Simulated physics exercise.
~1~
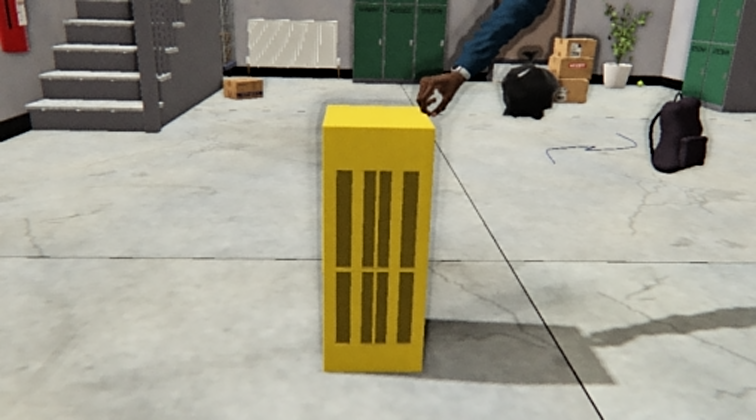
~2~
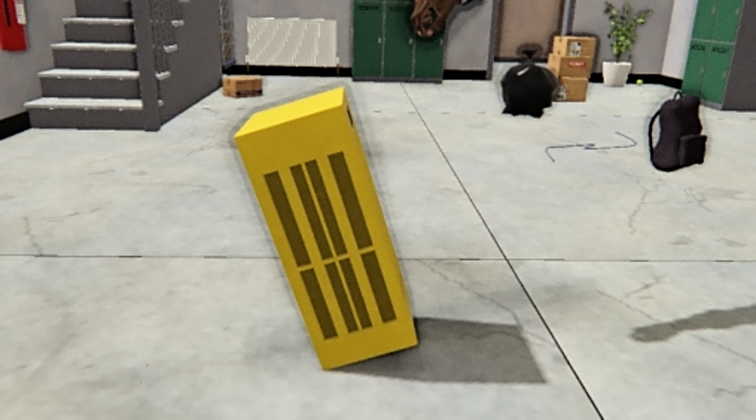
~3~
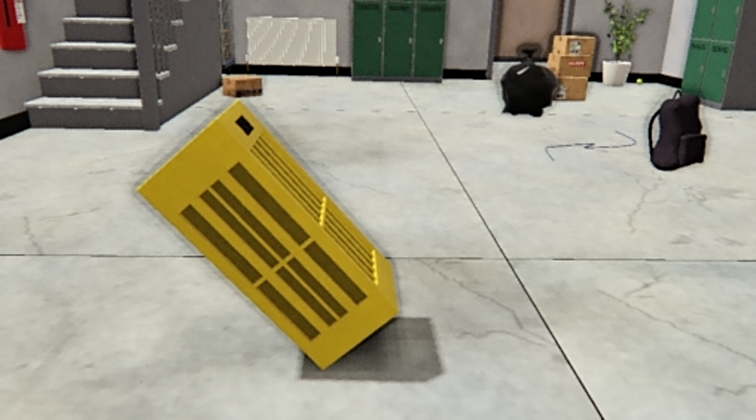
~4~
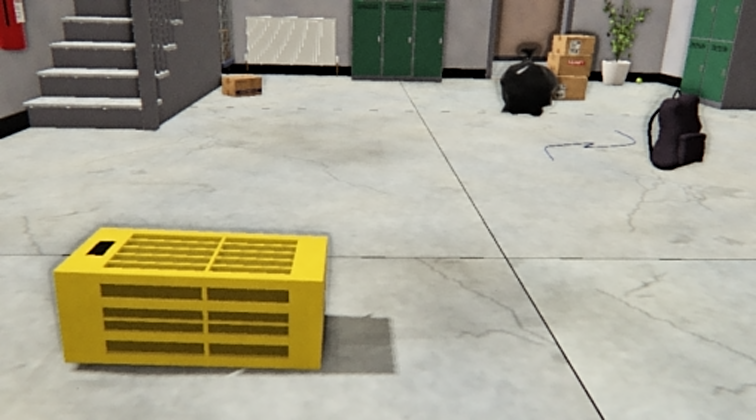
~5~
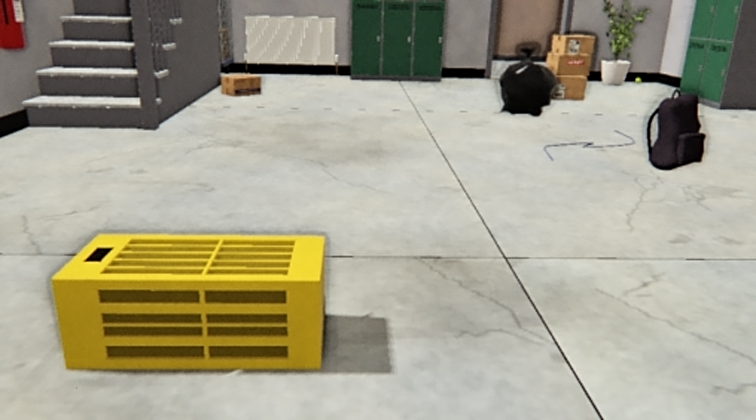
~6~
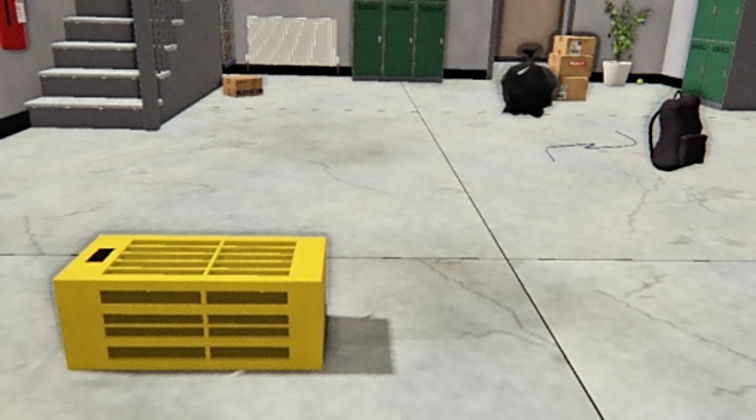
The clip opens on a tall yellow crate with dark slatted panels standing upright on a pale concrete floor, a hand in a blue sleeve at its top right edge. The hand lets go and draws back as the crate tips to the left. With the hand gone from view, the crate leans much farther over, balanced on its lower edge and showing its slatted right side. It then drops onto its side, its length stretched across the floor at the lower left. There it stays, lying still, with lockers, stairs and a black backpack behind it.
